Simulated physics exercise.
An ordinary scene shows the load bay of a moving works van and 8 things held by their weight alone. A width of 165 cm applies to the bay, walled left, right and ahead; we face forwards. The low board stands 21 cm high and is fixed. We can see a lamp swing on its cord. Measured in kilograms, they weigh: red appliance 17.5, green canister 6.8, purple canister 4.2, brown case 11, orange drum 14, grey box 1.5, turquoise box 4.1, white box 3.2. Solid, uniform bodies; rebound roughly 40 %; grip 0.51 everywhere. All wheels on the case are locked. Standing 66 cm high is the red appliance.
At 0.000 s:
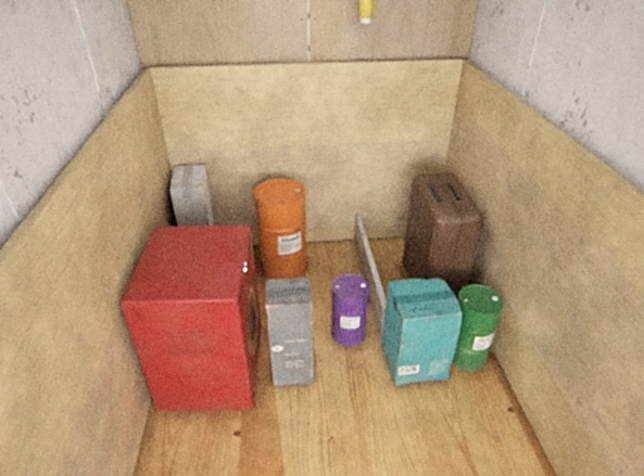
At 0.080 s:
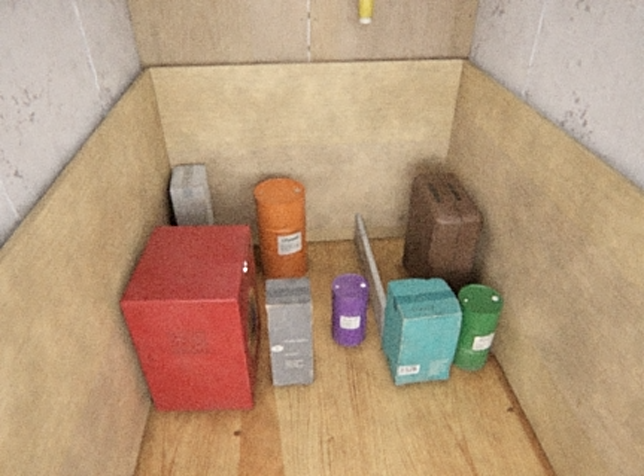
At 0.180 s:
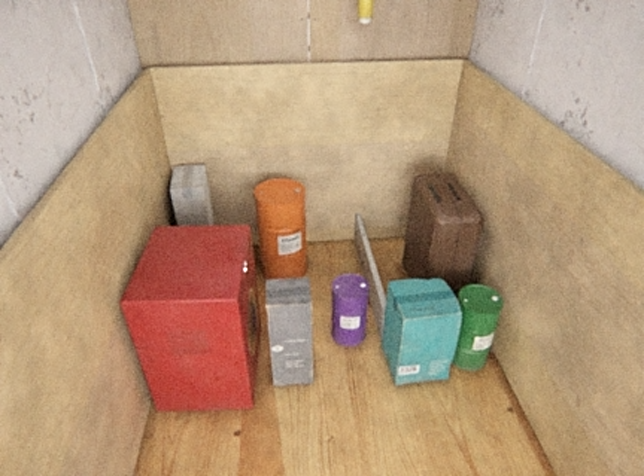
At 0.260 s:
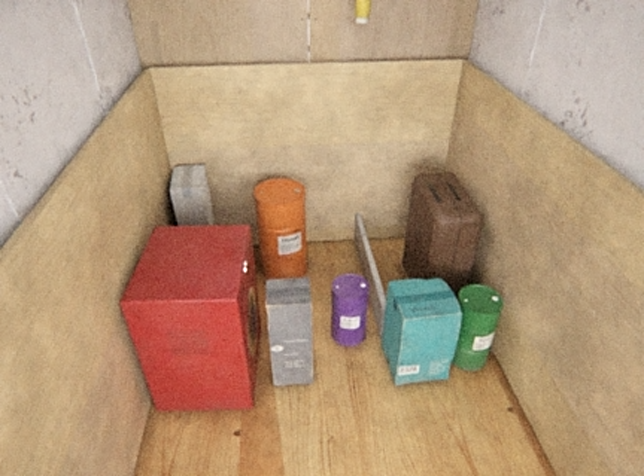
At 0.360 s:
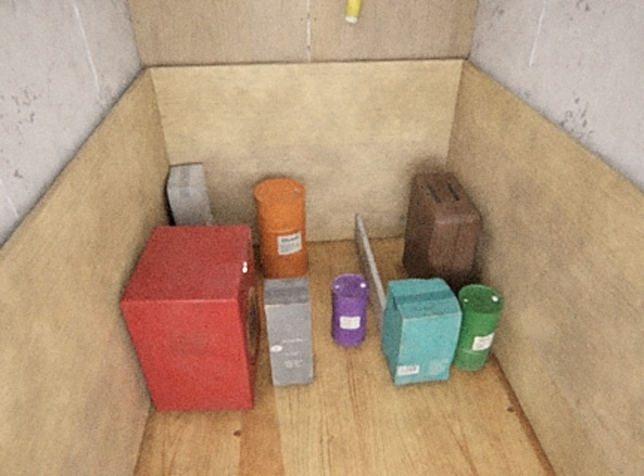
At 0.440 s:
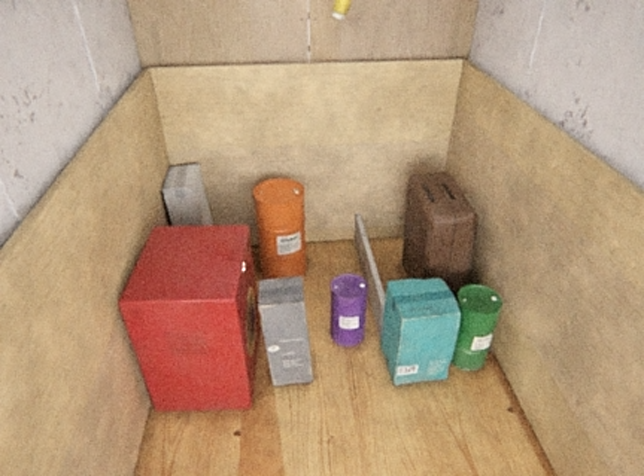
A small yellow lamp hanging at the top hangs almost still at first, then drifts gradually to the left. Late on, the white box at the back left and the grey box in front lean slightly left, while the red appliance, orange drum, brown case and other containers barely shift on the wooden floor.
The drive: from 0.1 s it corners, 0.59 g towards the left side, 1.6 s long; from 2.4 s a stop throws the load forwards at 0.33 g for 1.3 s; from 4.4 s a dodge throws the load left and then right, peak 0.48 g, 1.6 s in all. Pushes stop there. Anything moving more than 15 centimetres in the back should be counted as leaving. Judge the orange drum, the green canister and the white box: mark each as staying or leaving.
Orange drum: Leaving; green canister: Leaving; white box: Staying.
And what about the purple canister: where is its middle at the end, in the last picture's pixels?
It ends up near (282, 326).
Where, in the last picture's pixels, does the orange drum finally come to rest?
About (229, 233).
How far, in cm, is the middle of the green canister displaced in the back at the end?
Net shift near 40 cm.
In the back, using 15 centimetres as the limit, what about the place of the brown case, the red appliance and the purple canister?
Note: Brown case departs its position. Red appliance is left in place. Purple canister departs its position.
By 0.84 s, push 0.59 g left; green canister 10 cm from its spot near (452, 329); orange drum 10 cm from its spot near (265, 233); white box 3 cm from its spot near (191, 223).
By 1.14 s, push 0.59 g left; green canister tilted 29° near (421, 328); orange drum tilted 5° near (239, 232); white box 3 cm from its spot near (191, 223).
By 1.44 s, push 0.59 g left; green canister on its side near (391, 340); orange drum 31 cm from its spot near (229, 233); white box 4 cm from its spot near (190, 223).
When it is over (6.5 s), lying over in the back, green canister, purple canister and brown case; not toppled but over 15 cm from the start, orange drum and turquoise box; the other 3 within 15 cm of the start. In the last view, orange drum near (229, 233), green canister near (388, 343).
